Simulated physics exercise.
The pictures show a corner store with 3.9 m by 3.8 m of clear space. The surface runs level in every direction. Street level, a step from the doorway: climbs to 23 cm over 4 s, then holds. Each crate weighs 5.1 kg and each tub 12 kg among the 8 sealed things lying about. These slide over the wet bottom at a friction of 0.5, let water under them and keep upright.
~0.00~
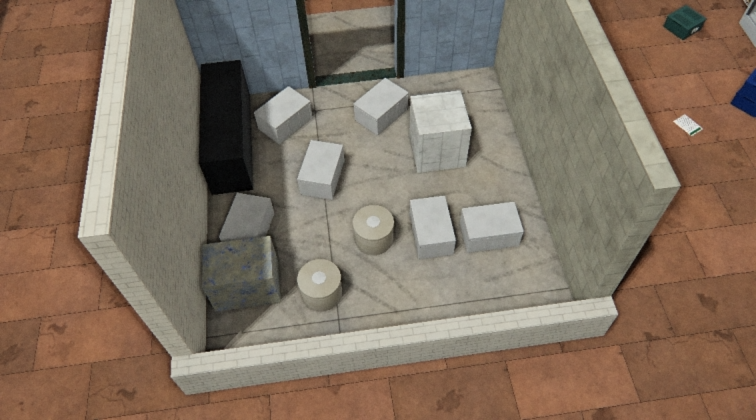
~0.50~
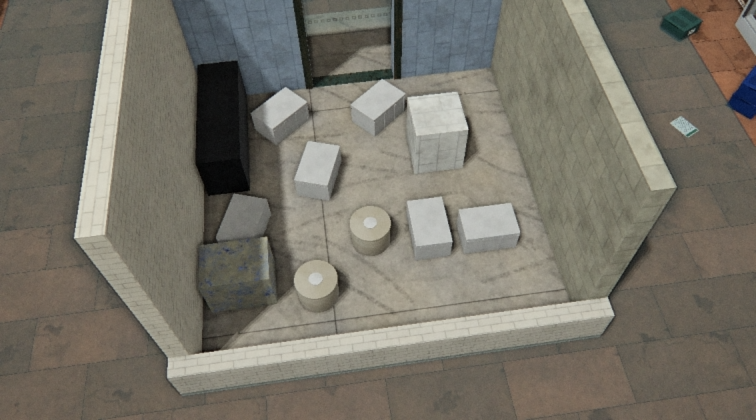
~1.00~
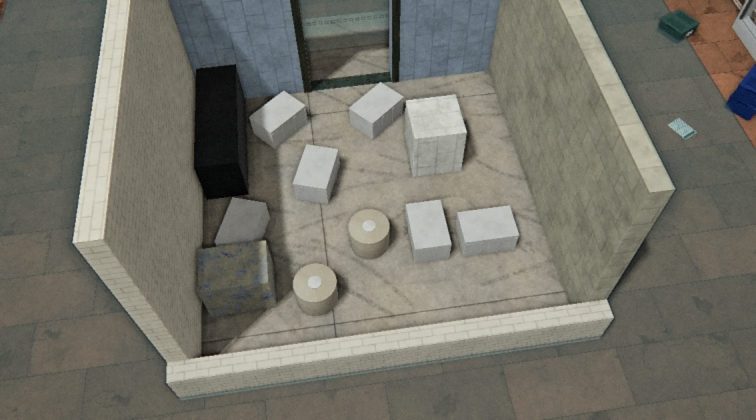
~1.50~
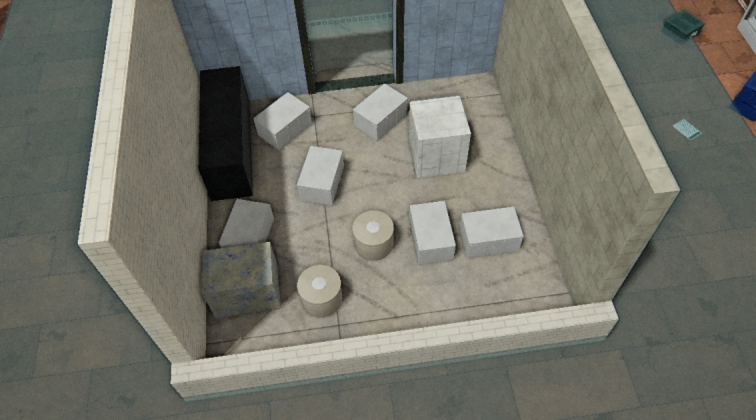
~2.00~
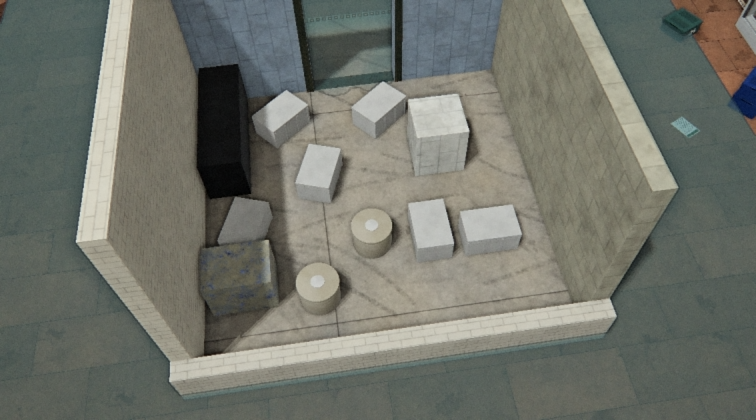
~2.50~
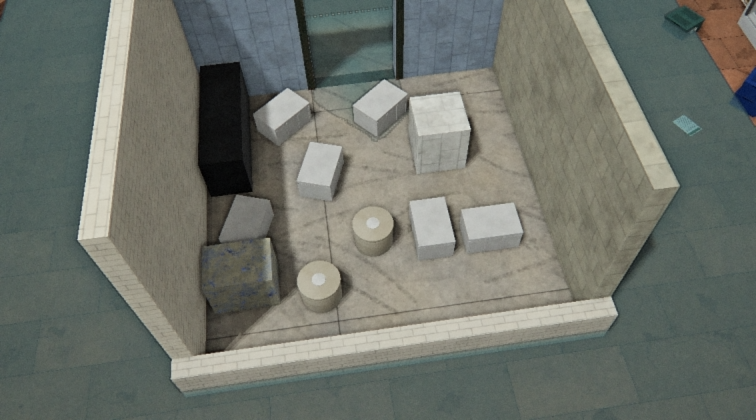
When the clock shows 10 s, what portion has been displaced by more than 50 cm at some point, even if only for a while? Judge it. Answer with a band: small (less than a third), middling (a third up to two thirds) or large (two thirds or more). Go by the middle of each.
Large.
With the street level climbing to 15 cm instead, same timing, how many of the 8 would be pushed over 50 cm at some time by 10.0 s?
4.
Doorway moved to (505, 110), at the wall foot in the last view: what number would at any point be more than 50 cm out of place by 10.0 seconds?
In that case the number is 5.
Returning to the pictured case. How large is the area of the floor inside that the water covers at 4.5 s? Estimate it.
Wet: Near 6.0 m2.
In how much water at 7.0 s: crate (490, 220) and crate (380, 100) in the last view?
I'd put it at 3 cm and 6 cm respectively.
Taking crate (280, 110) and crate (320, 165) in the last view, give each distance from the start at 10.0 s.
Shifts: 80 cm / 150 cm.
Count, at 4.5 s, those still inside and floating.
At that moment it comes to 1.
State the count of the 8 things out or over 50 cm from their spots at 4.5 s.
Tally at that time: 1.
After 3.5 s 0 of 8 are over 50 cm from their spots; 1 afloat.
After 4.5 s 1 of 8 are over 50 cm from their spots; 1 afloat.
After 7.0 s 4 of 8 are over 50 cm from their spots; 8 afloat.
After 10.0 s 7 of 8 are over 50 cm from their spots, and 7 have been at some point; 8 afloat.
